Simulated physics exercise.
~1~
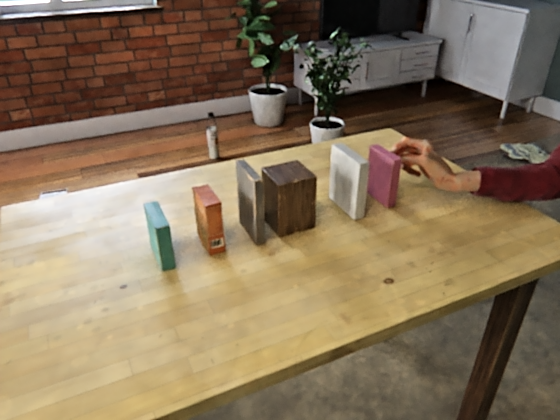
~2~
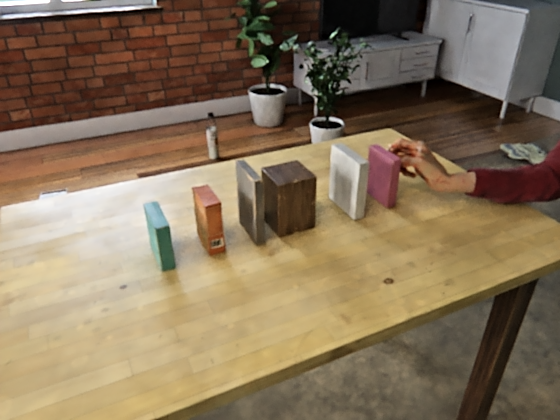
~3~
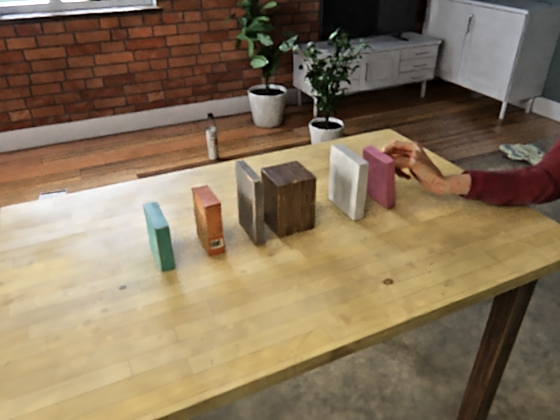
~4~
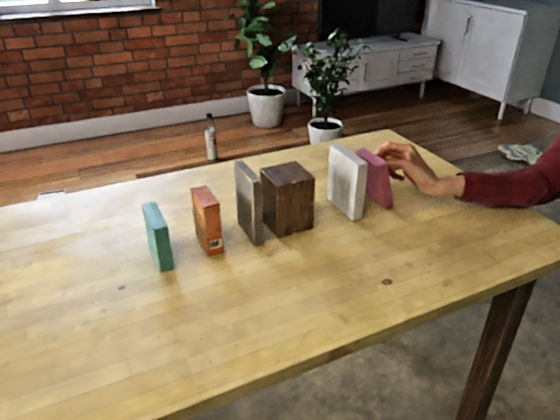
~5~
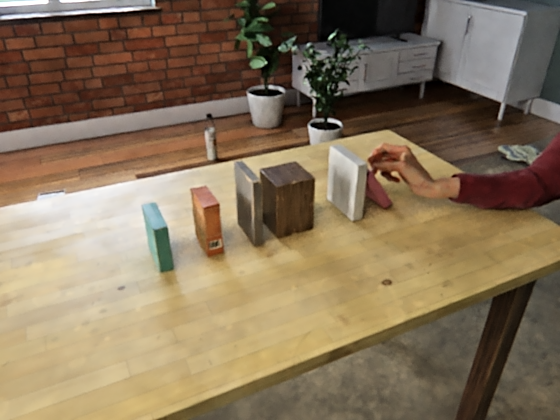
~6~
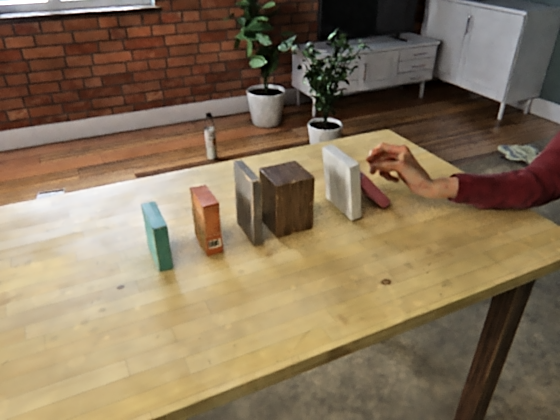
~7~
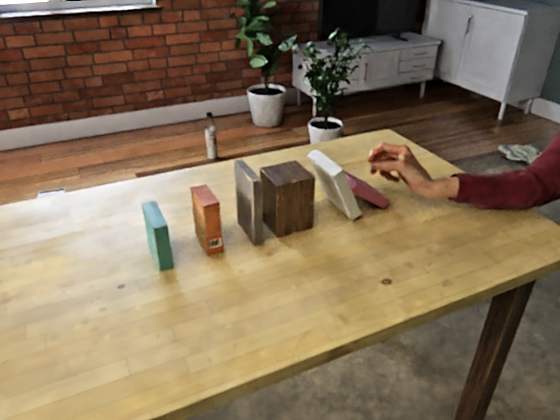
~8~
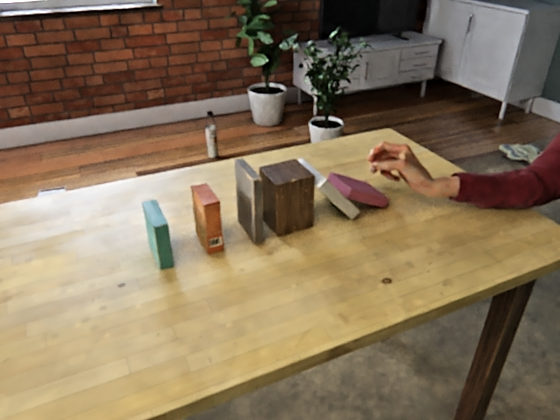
On a wooden table in a brick-walled room, a hand tipped over the pink block at the right end of a row, and it knocked the white board against the brown block, where the toppling stopped, leaving the others standing.
